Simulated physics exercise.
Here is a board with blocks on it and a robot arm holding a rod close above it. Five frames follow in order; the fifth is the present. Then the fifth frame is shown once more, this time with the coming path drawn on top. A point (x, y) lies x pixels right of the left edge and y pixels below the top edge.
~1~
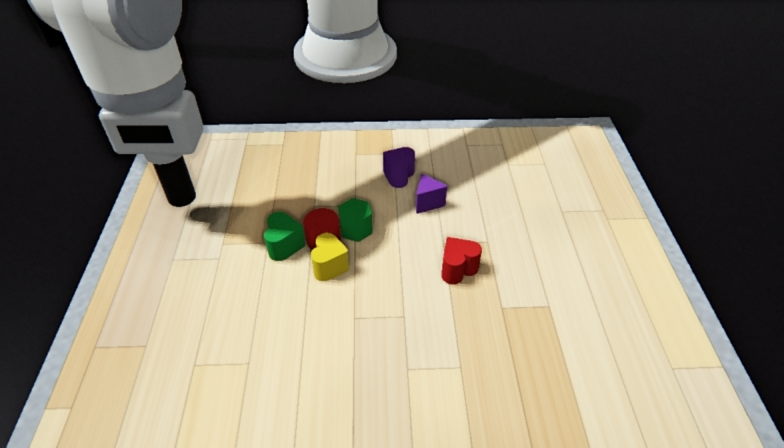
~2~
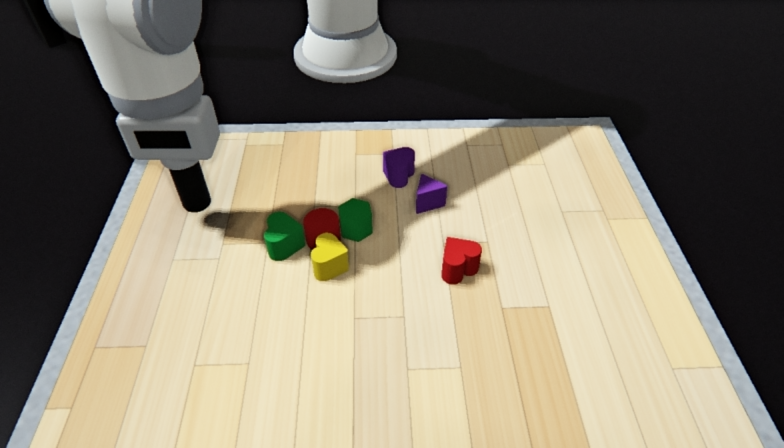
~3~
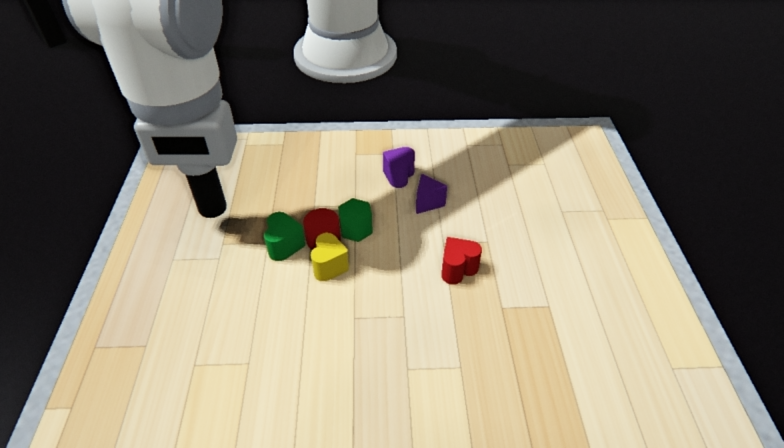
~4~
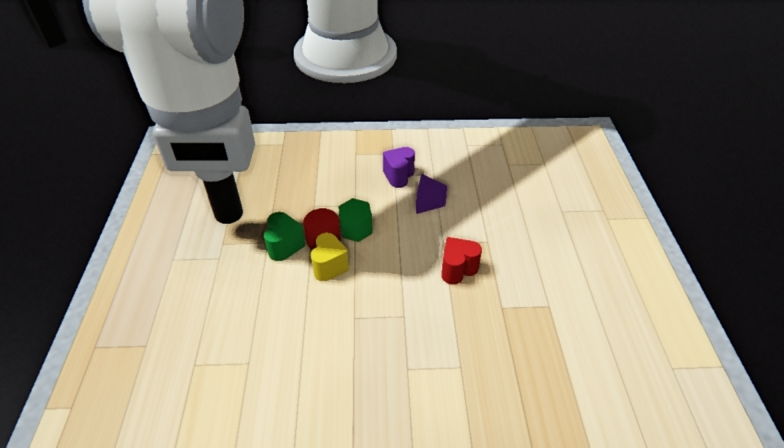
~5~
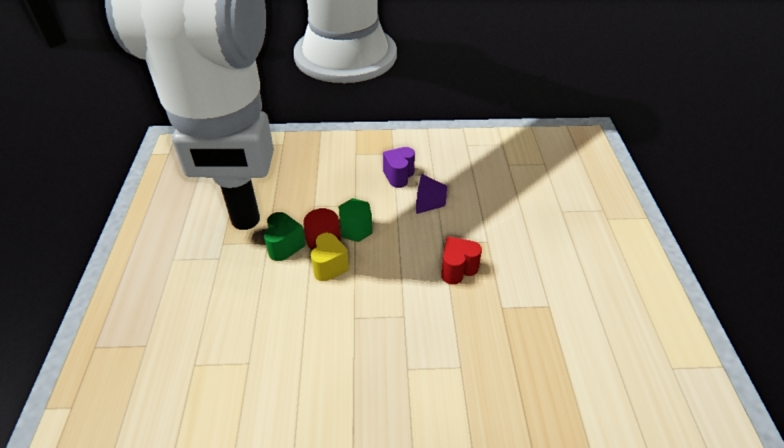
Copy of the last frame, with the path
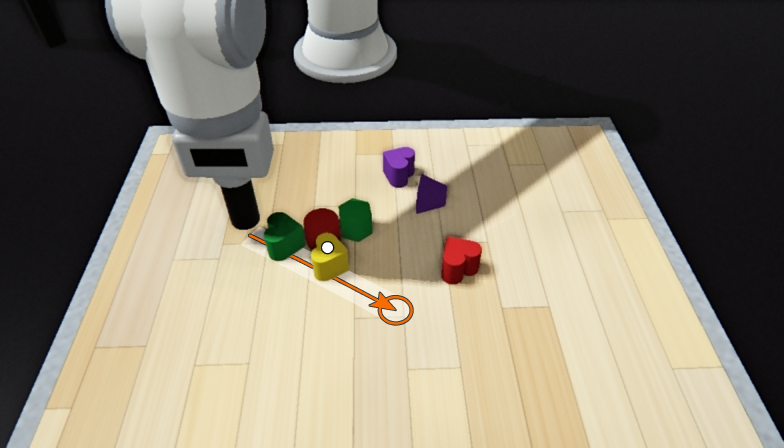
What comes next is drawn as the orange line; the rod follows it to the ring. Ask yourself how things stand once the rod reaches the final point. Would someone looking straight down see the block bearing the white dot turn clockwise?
That would be a yes.
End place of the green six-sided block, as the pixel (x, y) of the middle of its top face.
I think it will end close to (370, 201).
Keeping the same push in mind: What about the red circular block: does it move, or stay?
Here the red circular block moves off its spot.
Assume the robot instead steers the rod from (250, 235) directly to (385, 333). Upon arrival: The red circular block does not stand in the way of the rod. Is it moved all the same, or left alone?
It is moved off its spot.
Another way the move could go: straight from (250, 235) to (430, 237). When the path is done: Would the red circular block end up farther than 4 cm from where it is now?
My answer is yes.
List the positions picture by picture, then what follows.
The first picture shows rod's lower end at (183, 199); green heart-shaped block at (281, 226); red circular block at (321, 220); yellow heart-shaped block at (328, 248); green six-sided block at (355, 209).
The second picture shows rod at (198, 204); blocks still.
The third picture shows rod at (213, 210); blocks still.
The fourth picture shows rod at (229, 216); blocks still.
The fifth picture shows rod at (246, 221); green heart-shaped block at (281, 226); red circular block at (321, 220); yellow heart-shaped block at (328, 248); green six-sided block at (355, 209).
Drawn move, from (250, 235) to (396, 310); the dot is on the yellow heart-shaped block.
What follows on the original path. One third of the way, rod at (293, 244); green heart-shaped block at (321, 241); red circular block at (344, 221); yellow heart-shaped block at (342, 257), turned 40° clockwise; green six-sided block at (369, 202).
Two thirds of the way, rod at (342, 269); green heart-shaped block at (372, 259); red circular block at (355, 223); yellow heart-shaped block at (390, 279), turned 30° clockwise; green six-sided block at (370, 201).
At the end, rod at (396, 296); green heart-shaped block at (398, 263), turned 65° anticlockwise; red circular block at (355, 223); yellow heart-shaped block at (433, 291), turned 30° clockwise; green six-sided block at (370, 201).
